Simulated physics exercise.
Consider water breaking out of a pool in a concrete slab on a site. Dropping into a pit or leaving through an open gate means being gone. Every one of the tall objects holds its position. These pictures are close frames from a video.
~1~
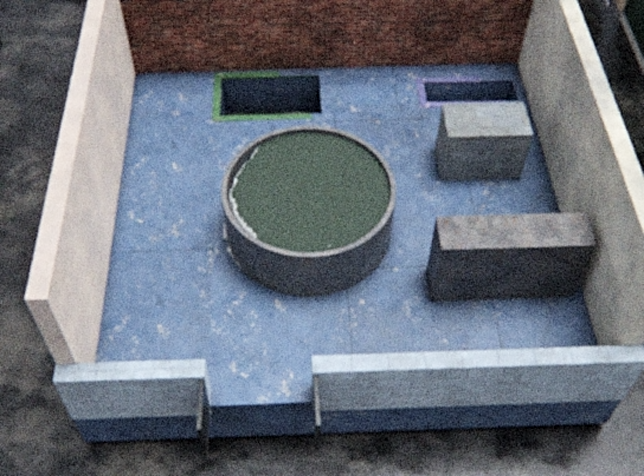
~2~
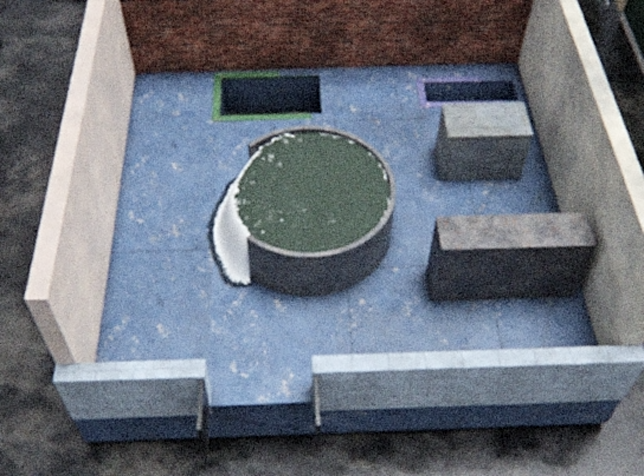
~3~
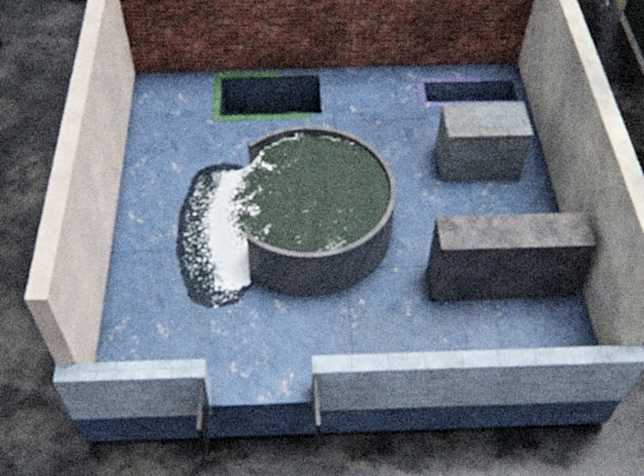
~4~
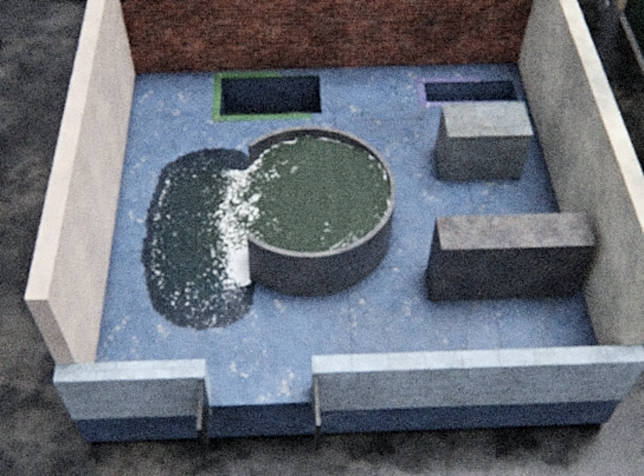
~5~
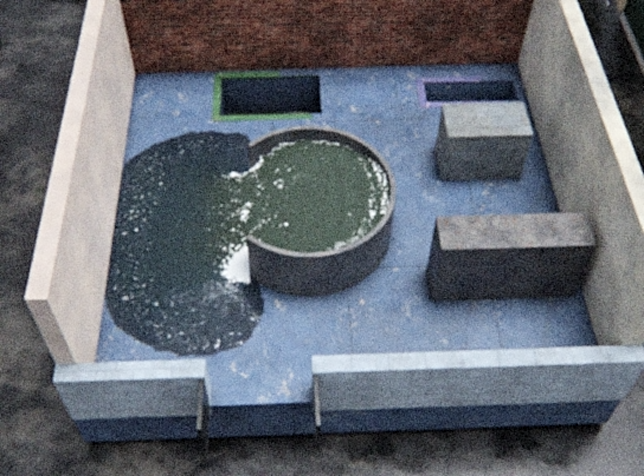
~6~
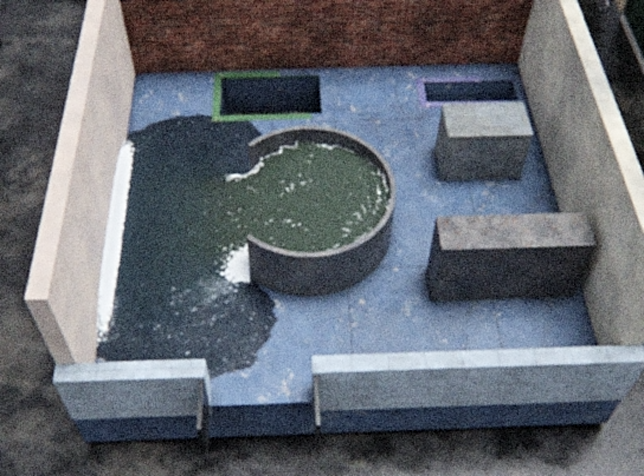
In a walled concrete yard with a blue floor, dark green water burst through the left side of a round pool, spread outward in a widening dark sheet, and reached the left wall in white foam.
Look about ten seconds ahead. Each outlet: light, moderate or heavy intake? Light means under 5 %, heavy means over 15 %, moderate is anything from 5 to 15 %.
Intake - gate: Moderate, green pit: Heavy, blue pit: Light.
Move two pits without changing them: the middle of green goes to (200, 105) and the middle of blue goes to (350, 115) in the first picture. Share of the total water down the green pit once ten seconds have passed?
Green: About 40 %.
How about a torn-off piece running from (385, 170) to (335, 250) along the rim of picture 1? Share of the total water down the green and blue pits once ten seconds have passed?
Shares: Green at 12 percent, blue at 15 percent.
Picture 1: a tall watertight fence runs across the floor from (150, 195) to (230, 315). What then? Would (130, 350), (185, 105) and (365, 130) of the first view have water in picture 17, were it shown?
In the order given, the spots are spared, swamped and spared.
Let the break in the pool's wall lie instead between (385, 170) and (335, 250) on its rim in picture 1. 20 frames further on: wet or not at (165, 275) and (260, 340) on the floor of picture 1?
The first would be drenched and the second drenched.
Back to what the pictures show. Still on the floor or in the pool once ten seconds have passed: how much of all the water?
My reckoning gives about 56 %.
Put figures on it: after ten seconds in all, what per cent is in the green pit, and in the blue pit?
Close to 34 in a hundred and 2 in a hundred, in that order.
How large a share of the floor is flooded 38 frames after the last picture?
Roughly 75 %.
A moment on, water covers 30 % of the floor; the gate 0 %, the green pit 0 %, the blue pit 0 %.
Next, water covers 35 % of the floor; the gate 0 %, the green pit 1 %, the blue pit 0 %.
Then, water covers 55 % of the floor; the gate 2 %, the green pit 11 %, the blue pit 0 %.
Later, water covers 75 % of the floor; the gate 5 %, the green pit 25 %, the blue pit 0 %.
In the end, water covers 90 % of the floor; the gate 9 %, the green pit 35 %, the blue pit 1 %.
